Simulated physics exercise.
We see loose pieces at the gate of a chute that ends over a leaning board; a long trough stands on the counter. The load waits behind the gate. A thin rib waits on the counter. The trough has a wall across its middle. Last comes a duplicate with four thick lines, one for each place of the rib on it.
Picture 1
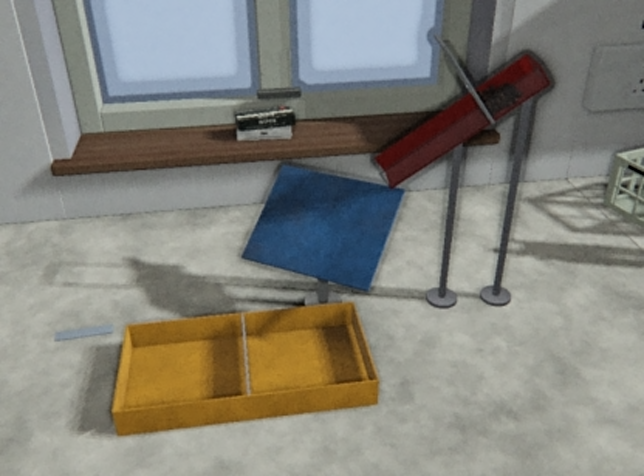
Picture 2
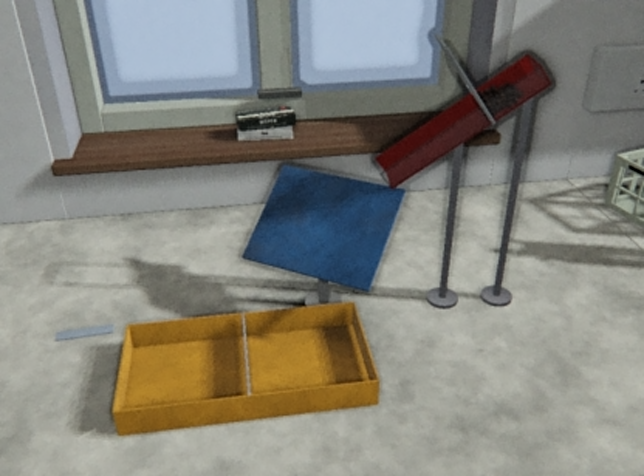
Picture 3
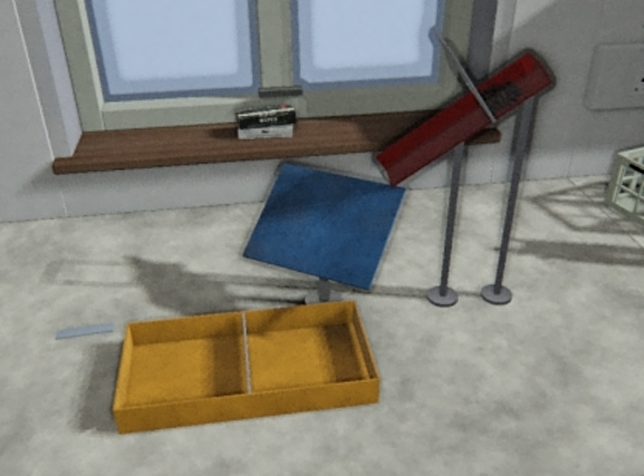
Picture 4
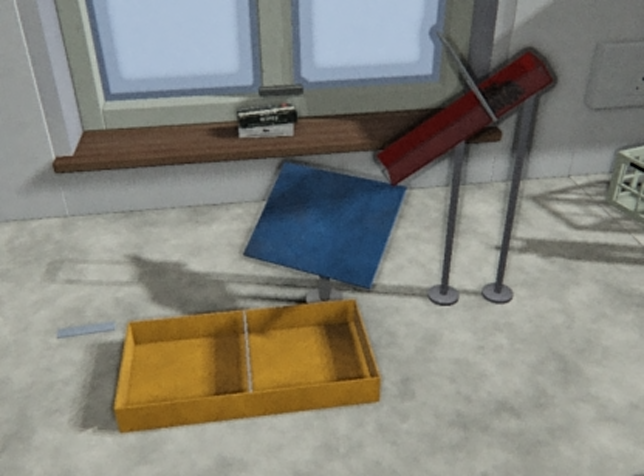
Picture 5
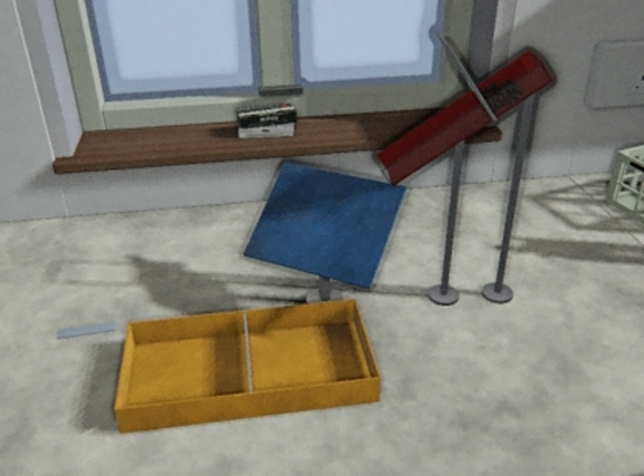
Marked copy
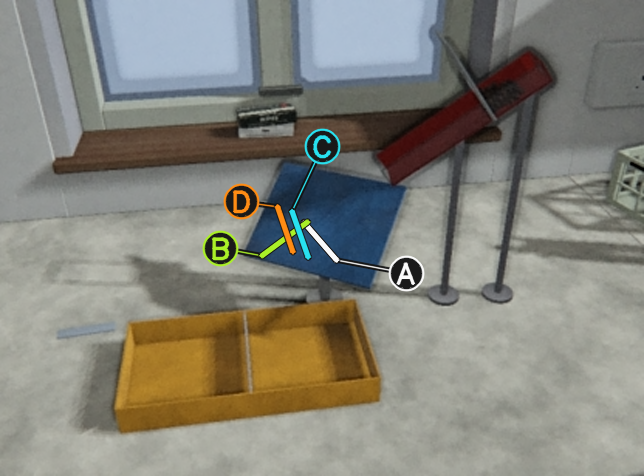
Red chute on two thin stands sloping down toward a tilted blue board, with a divided yellow trough below, all staying still.
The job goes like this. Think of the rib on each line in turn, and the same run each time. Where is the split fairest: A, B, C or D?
Choose B.
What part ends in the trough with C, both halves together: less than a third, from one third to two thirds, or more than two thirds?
More than two thirds.
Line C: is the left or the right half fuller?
The right half.
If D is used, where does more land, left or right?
The right half.
On the marked copy, line A from (303, 222) to (336, 260); line B from (307, 222) to (261, 255); line C from (292, 211) to (308, 257); line D from (277, 206) to (292, 251).
With A, of what is caught, a small part in the left half, nearly all in the right.
With B, of what is caught, about a third in the left half, about two thirds in the right.
With C, of what is caught, a stray few in the left half, nearly all in the right.
With D, of what is caught, a stray few in the left half, nearly all in the right.
